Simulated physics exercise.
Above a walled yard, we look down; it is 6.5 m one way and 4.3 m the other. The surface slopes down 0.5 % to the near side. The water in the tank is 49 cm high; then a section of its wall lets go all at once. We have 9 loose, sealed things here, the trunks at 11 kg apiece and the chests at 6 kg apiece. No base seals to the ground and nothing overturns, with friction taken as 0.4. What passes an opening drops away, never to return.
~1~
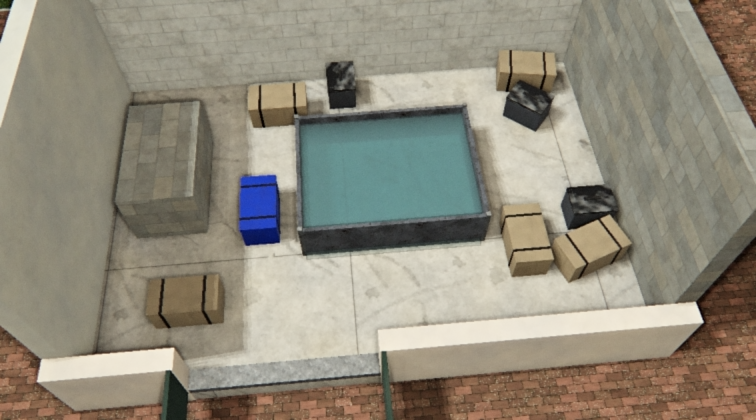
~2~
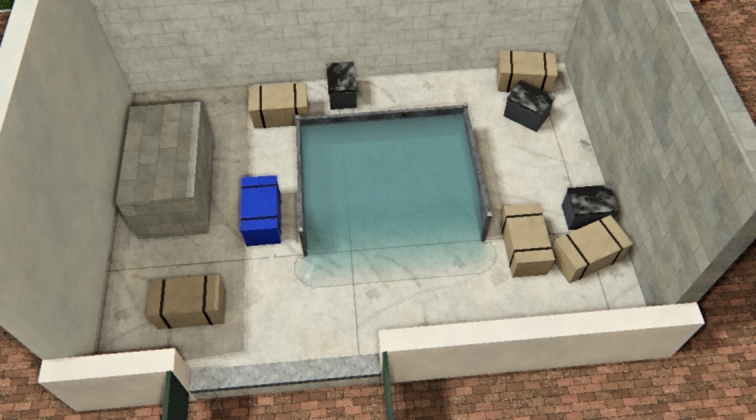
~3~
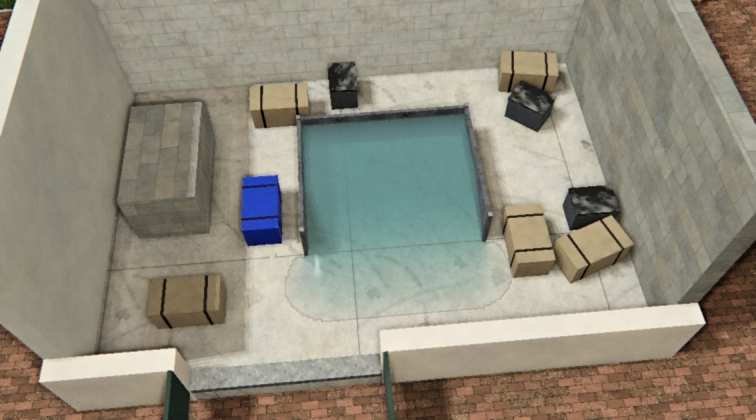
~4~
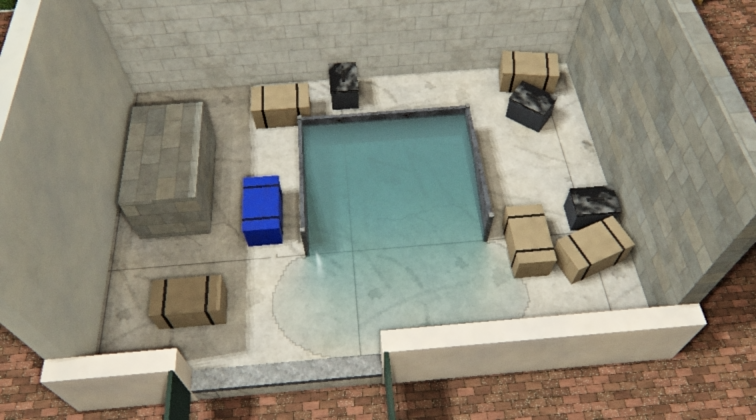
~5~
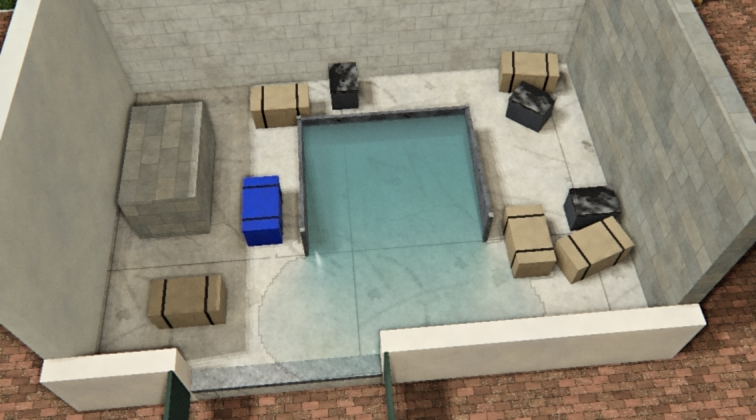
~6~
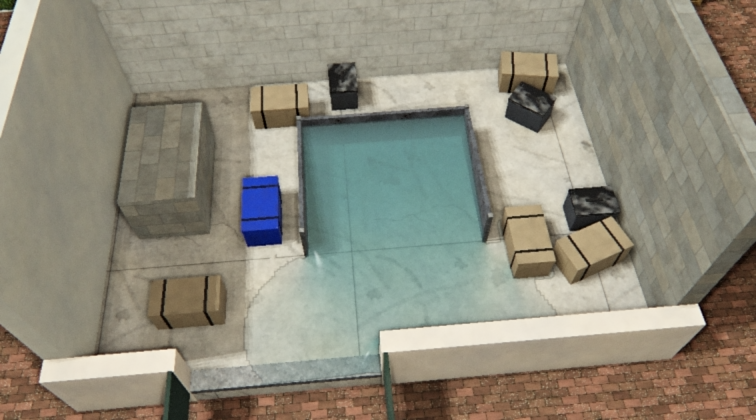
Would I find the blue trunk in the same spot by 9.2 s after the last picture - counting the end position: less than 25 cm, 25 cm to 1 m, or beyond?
I think it's going to hold steady.
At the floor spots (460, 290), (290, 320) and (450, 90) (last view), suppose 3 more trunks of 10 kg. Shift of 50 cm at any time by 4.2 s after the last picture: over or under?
Going one by one: Too far, too far, not far enough.
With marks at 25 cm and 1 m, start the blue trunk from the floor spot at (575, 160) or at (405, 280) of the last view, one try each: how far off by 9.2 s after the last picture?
In that order: It gets carried off; it travels far.
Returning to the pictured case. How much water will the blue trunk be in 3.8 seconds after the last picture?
Close to 0 centimetres.
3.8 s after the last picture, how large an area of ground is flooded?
About 20 m2.
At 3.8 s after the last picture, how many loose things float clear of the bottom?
Just then, the number is 4.
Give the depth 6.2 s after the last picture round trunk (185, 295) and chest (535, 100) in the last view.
I'd estimate 4 cm for the first and 4 cm for the second.
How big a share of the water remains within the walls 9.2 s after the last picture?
Close to 56 in a hundred parts remain.
Then, 1.2 s after the last picture the blue trunk is near (260, 203), 0.0 m from its start, aground; 0 of 9 are out; 0 afloat.
Then, 3.8 s after the last picture the blue trunk is near (260, 203), 0.0 m from its start, aground; 0 of 9 are out; 4 afloat.
Then, 6.2 s after the last picture the blue trunk is near (260, 203), 0.0 m from its start, aground; 0 of 9 are out; 6 afloat.
Then, 9.2 s after the last picture the blue trunk is near (260, 203), 0.0 m from its start, aground; 0 of 9 are out; 7 afloat.
